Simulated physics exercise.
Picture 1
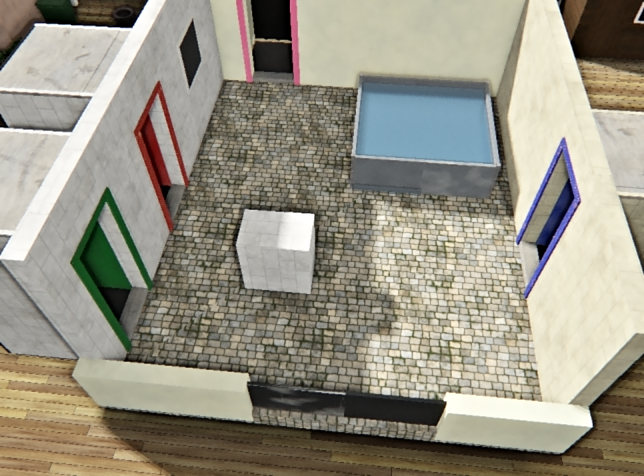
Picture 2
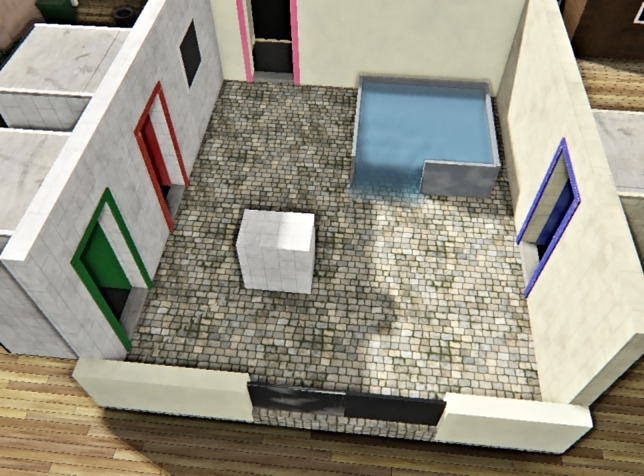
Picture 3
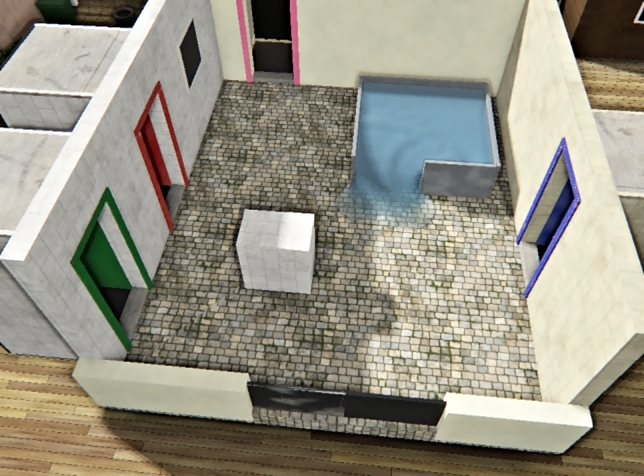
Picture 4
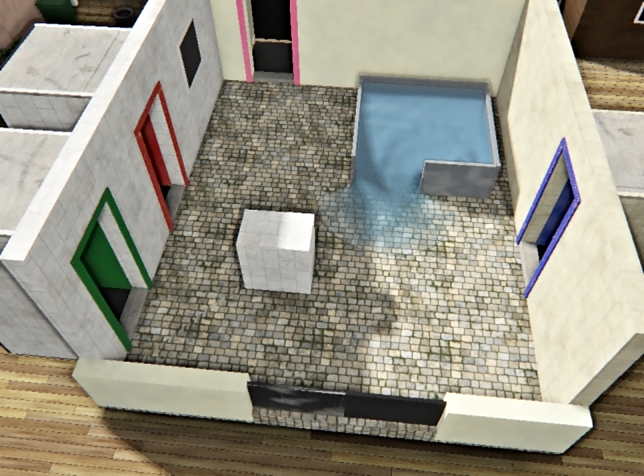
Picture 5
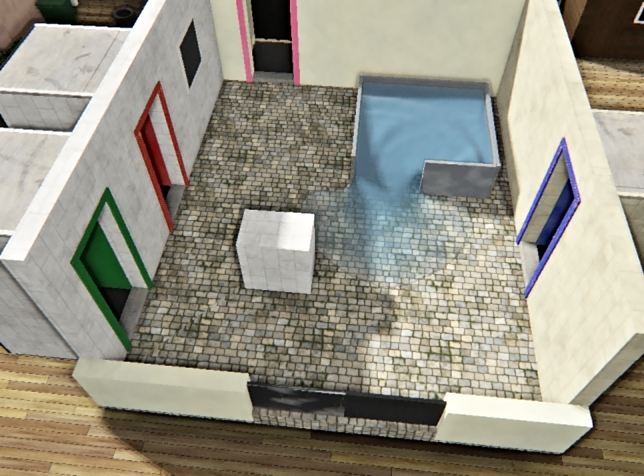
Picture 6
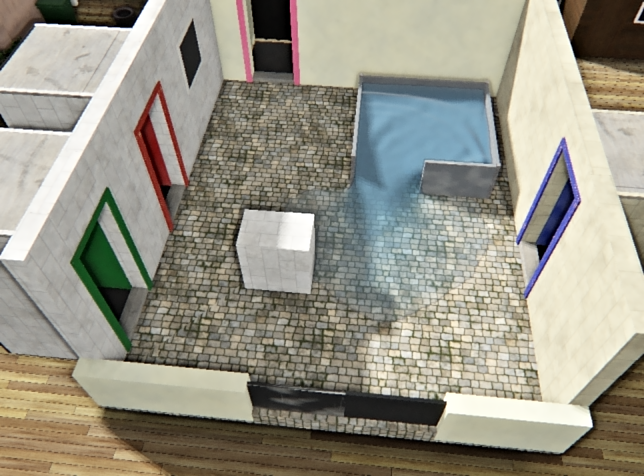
In this clip, a tank of still water sits in a walled, stone-paved yard with a pale block; part of the tank's front side disappears, and water pours through the gap, spreading across the paving toward the viewer.
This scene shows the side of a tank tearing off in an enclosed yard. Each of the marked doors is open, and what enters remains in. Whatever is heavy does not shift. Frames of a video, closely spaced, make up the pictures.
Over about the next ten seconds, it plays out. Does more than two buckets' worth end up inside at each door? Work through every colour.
In the end green door: Past the limit; pink door: Inside the limit; red door: Past the limit; blue door: Inside the limit.
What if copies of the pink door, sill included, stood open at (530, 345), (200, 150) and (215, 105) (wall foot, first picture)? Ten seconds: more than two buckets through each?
Each in turn, the new doors: Breaks the limit, remains within bounds, remains within bounds.
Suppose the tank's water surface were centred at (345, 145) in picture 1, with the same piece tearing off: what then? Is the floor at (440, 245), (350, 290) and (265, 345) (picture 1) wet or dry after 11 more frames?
Hit, hit, spared.
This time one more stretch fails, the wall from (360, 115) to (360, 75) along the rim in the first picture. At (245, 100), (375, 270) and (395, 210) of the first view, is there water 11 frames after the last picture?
Following the listed order, the three come out reached by the spill, not reached and not reached.
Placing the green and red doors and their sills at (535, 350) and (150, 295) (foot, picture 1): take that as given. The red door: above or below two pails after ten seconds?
Looking at it, red tops the limit here.
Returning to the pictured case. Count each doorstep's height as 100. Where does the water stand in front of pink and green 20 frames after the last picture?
The first is near 0 per cent, the second near 190 per cent.
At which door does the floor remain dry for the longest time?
It's the door marked pink.
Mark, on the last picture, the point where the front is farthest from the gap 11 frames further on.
The front's farthest point is close to (144, 385).
A moment on, water covers 35 % of the floor; the green door not reached, the pink door not reached, the red door not reached, the blue door wet at the sill, nothing in.
Next, water covers 45 % of the floor; the green door not reached, the pink door not reached, the red door wet at the sill, nothing in, the blue door wet at the sill, nothing in.
Then, water covers 60 % of the floor; the green door under two buckets in, the pink door not reached, the red door over two buckets in, the blue door wet at the sill, nothing in.
Later, water covers 80 % of the floor; the green door over two buckets in, the pink door wet at the sill, nothing in, the red door over two buckets in, the blue door wet at the sill, nothing in.
In the end, water covers 100 % of the floor; the green door far over two buckets in, the pink door under two buckets in, the red door far over two buckets in, the blue door under two buckets in.
